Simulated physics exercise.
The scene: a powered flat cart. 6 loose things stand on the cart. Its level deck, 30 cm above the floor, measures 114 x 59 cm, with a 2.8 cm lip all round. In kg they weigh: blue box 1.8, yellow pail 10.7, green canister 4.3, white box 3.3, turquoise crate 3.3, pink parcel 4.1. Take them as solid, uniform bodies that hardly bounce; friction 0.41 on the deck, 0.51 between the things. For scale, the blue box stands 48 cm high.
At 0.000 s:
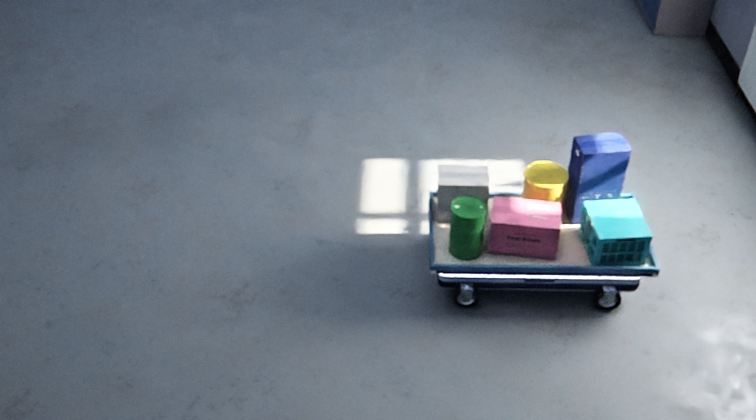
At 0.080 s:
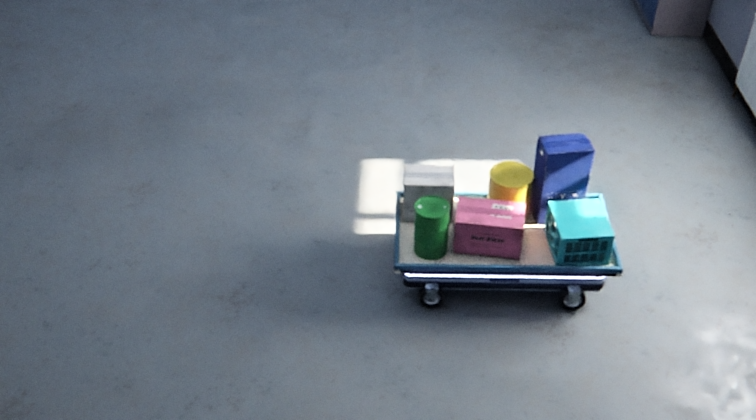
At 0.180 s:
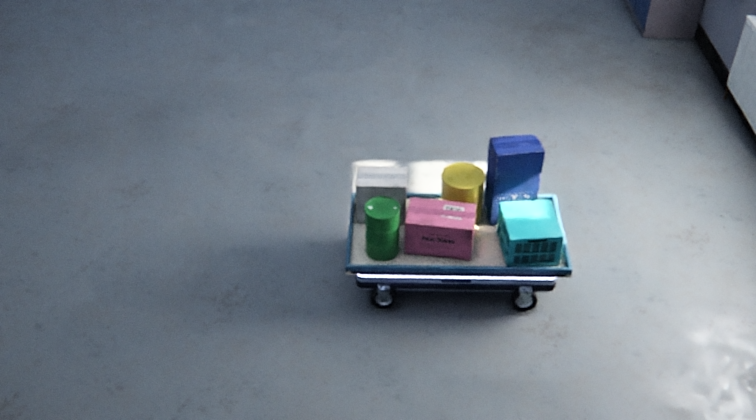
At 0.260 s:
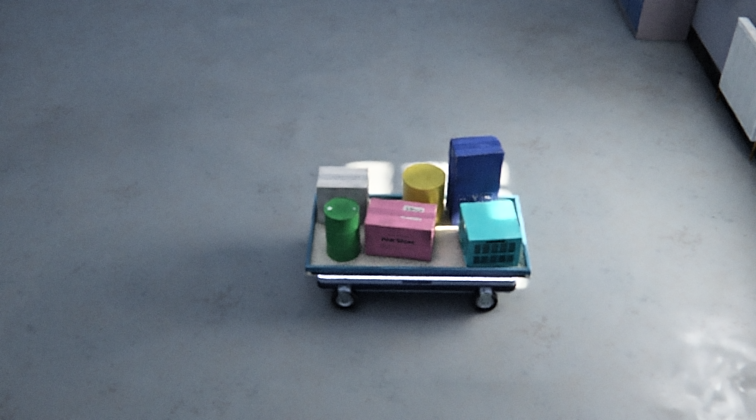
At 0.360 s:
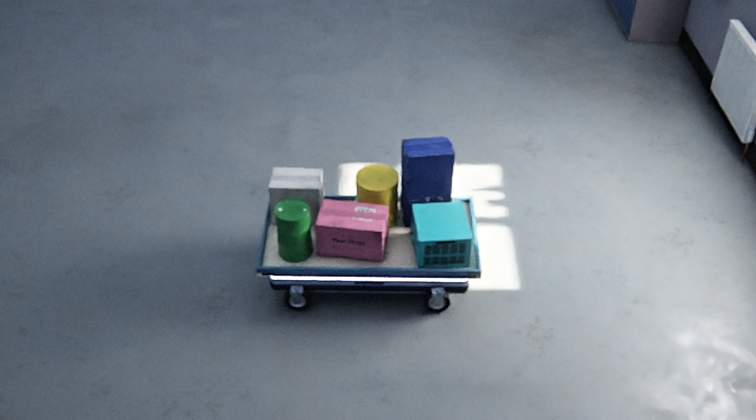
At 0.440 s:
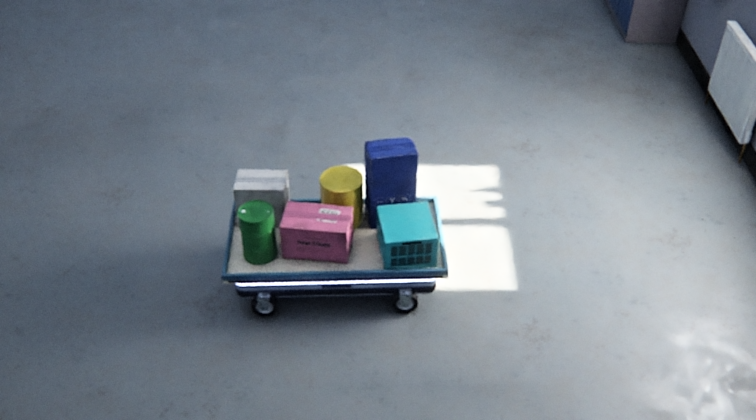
A flat blue cart rolls steadily leftward across a smooth grey floor, seen from above and to one side, with a pale radiator coming further into view at right as the camera shifts slightly. It carries a white box, yellow pail and tall blue box behind a green canister, pink parcel and turquoise crate. The load rides along, crossing a sunlit patch and turning very slightly.
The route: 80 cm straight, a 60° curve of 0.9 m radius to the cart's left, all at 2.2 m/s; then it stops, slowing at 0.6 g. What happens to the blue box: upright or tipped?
The blue box falls over.
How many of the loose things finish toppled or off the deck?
3 of them.
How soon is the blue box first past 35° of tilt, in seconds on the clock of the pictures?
At about 0.8 s.
By 0.74 s, cart has run 163 cm, turned 43°; white box now off the deck; blue box tilted 18° near (245, 208); green canister tilted 44°.
By 1.14 s, cart has run 238 cm, turned 60°; blue box and green canister now off the deck; pink parcel 34 cm from its spot; yellow pail 19 cm from its spot.
When it is over (1.8 s), off the deck and tipped over, blue box, green canister and white box; not toppled but over 10 cm from the start, yellow pail, turquoise crate and pink parcel.
